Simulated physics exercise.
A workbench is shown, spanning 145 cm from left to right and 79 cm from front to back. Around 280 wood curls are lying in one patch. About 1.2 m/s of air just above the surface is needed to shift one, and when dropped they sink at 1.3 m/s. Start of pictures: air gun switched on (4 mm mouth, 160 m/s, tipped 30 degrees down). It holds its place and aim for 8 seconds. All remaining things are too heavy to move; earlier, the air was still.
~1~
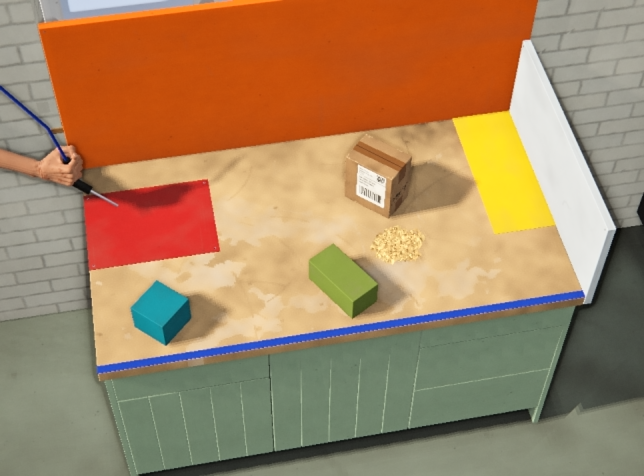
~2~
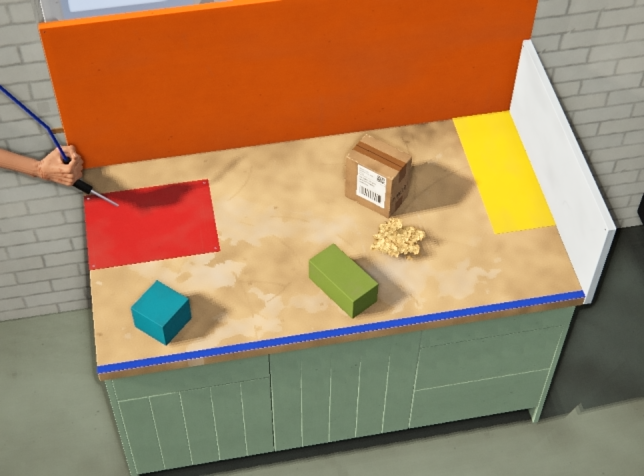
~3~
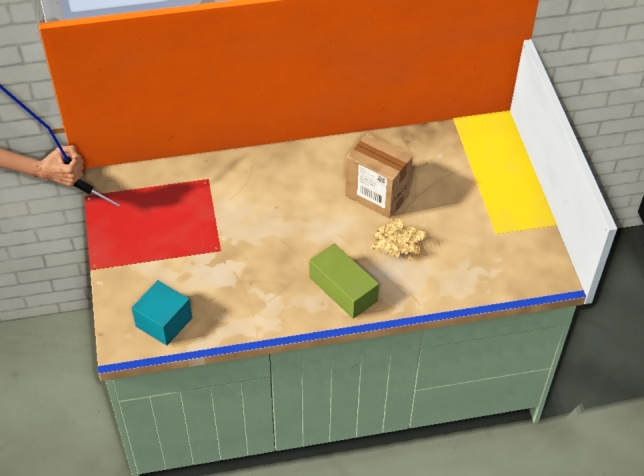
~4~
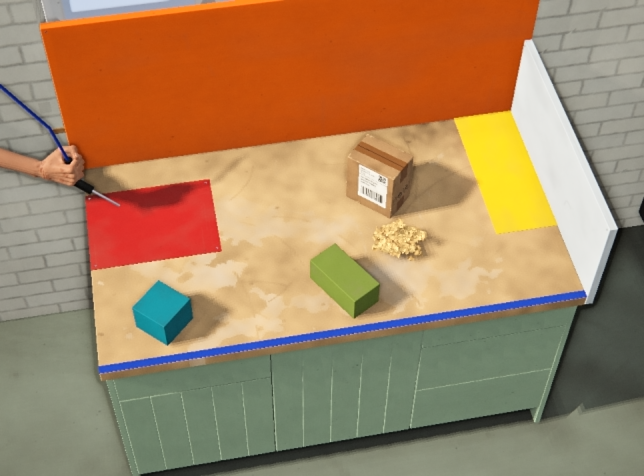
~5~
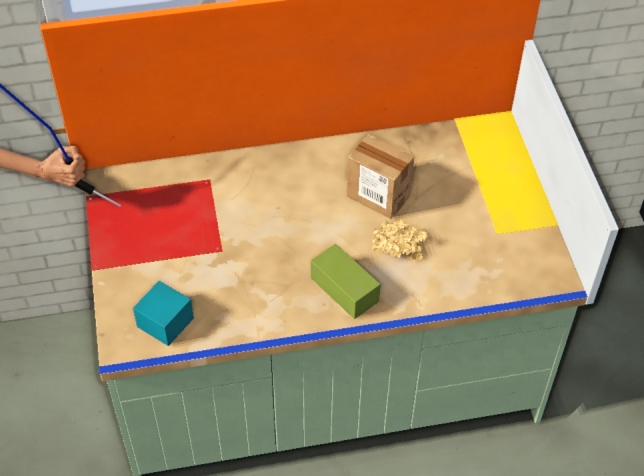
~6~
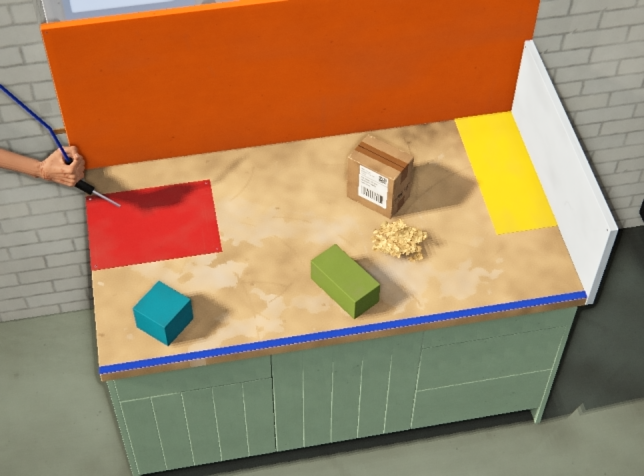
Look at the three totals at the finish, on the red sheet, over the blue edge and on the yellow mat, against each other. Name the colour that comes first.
I would say blue.
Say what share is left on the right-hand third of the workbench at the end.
40 %.
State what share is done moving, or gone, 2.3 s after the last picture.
I would put it at around 80 %.
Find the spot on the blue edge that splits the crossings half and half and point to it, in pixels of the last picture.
Around (527, 307).
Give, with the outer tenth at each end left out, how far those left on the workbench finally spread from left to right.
Spread, left to right: Approx. 40 cm.
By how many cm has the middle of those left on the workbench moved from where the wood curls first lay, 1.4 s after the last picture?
The centre sits some 50 cm from where it began.
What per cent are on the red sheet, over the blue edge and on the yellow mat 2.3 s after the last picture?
Roughly 0 % red, 50 % blue and 10 % yellow.
Then, 1.4 s after the last picture, 29 % are on the move or not yet settled, 48 % are over the blue edge, 0 % on the red sheet and 12 % on the yellow mat; the middle of those still in play is near (568, 250).
Then, 2.3 s after the last picture, 21 % are on the move or not yet settled, 52 % are over the blue edge, 0 % on the red sheet and 12 % on the yellow mat; the middle of those still in play is near (566, 246).
Then, 4.2 s after the last picture, 16 % are on the move or not yet settled, 54 % are over the blue edge, 0 % on the red sheet and 12 % on the yellow mat; the middle of those still in play is near (521, 277).
Then, 7.8 s after the last picture, at the end, 56 % are over the blue edge, 0 % on the red sheet and 12 % on the yellow mat; the middle of those still in play is near (566, 246).
